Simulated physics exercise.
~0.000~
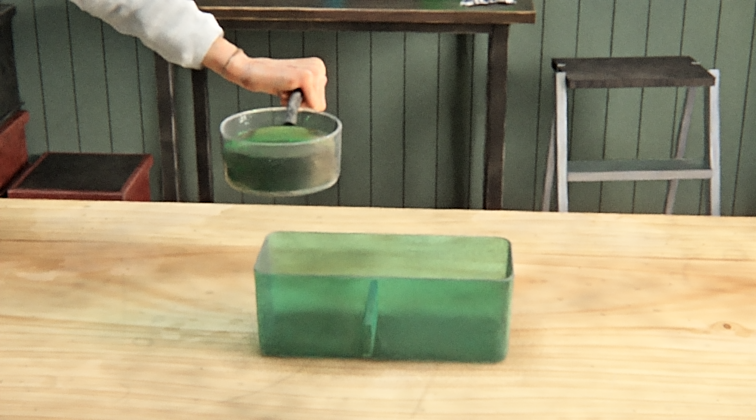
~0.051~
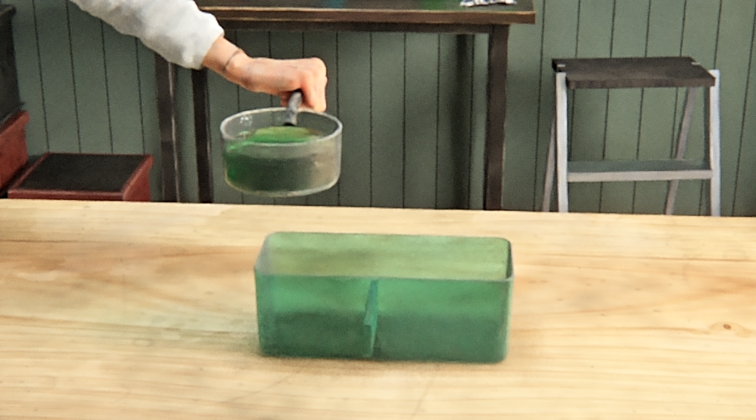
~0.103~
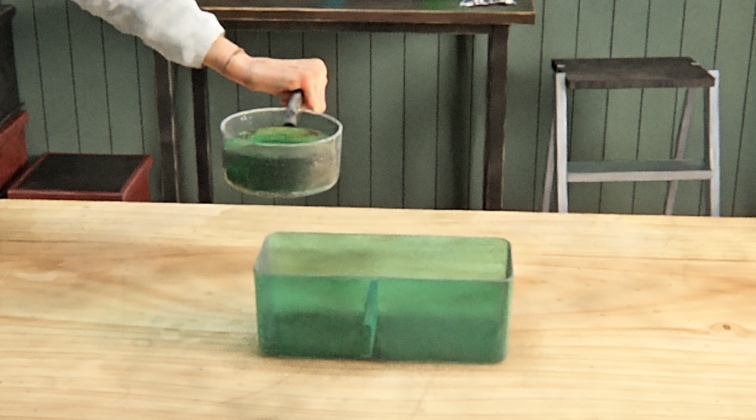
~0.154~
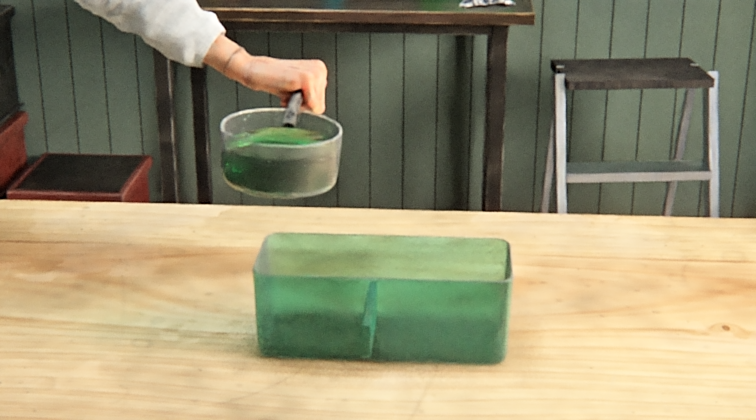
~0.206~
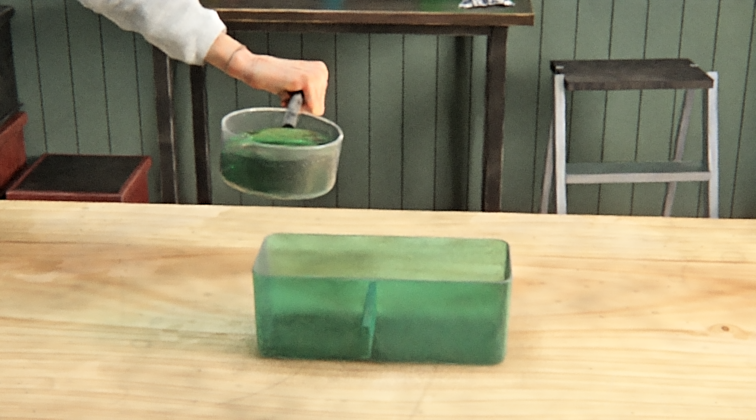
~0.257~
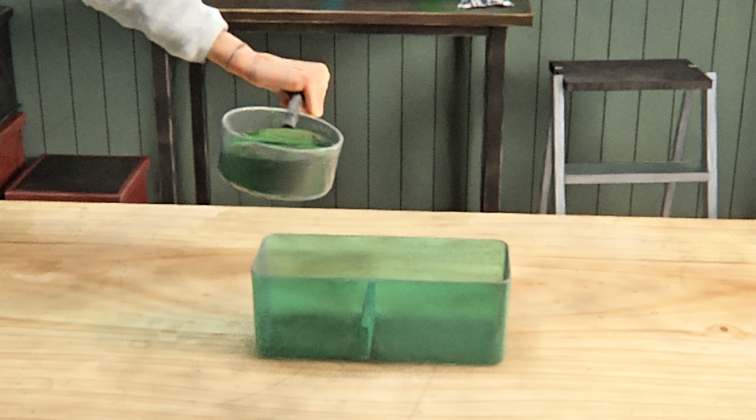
A clear saucepan of greenish water, gripped by a hand reaching in from the upper left, hangs level above a green oblong basin on a wooden table. The hand then slowly leans the pan slightly to the right, while the basin beneath stays still.
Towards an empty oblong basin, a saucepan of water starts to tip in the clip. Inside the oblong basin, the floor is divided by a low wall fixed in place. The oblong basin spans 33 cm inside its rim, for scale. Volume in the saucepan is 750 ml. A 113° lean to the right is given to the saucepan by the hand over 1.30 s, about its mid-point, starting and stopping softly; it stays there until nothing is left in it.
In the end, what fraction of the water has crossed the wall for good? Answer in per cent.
In the end about 65 per cent has crossed for good.
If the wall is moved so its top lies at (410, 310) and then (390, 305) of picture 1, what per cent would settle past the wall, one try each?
15 then 45 %.
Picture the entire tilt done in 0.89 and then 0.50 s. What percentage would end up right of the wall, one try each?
Respectively 60 and 45 %.
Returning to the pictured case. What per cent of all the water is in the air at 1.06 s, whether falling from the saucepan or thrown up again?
About 8 percent.
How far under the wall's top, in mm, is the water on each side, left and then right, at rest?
Noted: Left near 32 mm, right near 26 mm.
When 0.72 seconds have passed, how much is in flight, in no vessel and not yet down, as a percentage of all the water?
Near 32 per cent of it all.
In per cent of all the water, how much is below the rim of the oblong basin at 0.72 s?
Around 12 percent.
By 0.72 s the tilt is 66° and 56 per cent is still to pour, 2 is left of the wall and 10 right of it.
By 1.06 s the tilt is 104° and 8 per cent is still to pour, 20 is left of the wall and 65 right of it.
By 1.41 s the tilt is 113° and 0 per cent is still to pour, 34 is left of the wall and 65 right of it.
By 1.80 s the tilt is 113° and 0 per cent is still to pour, 34 is left of the wall and 65 right of it.
At rest 34 per cent lies left of the wall, 65 right of it and 0 outside.
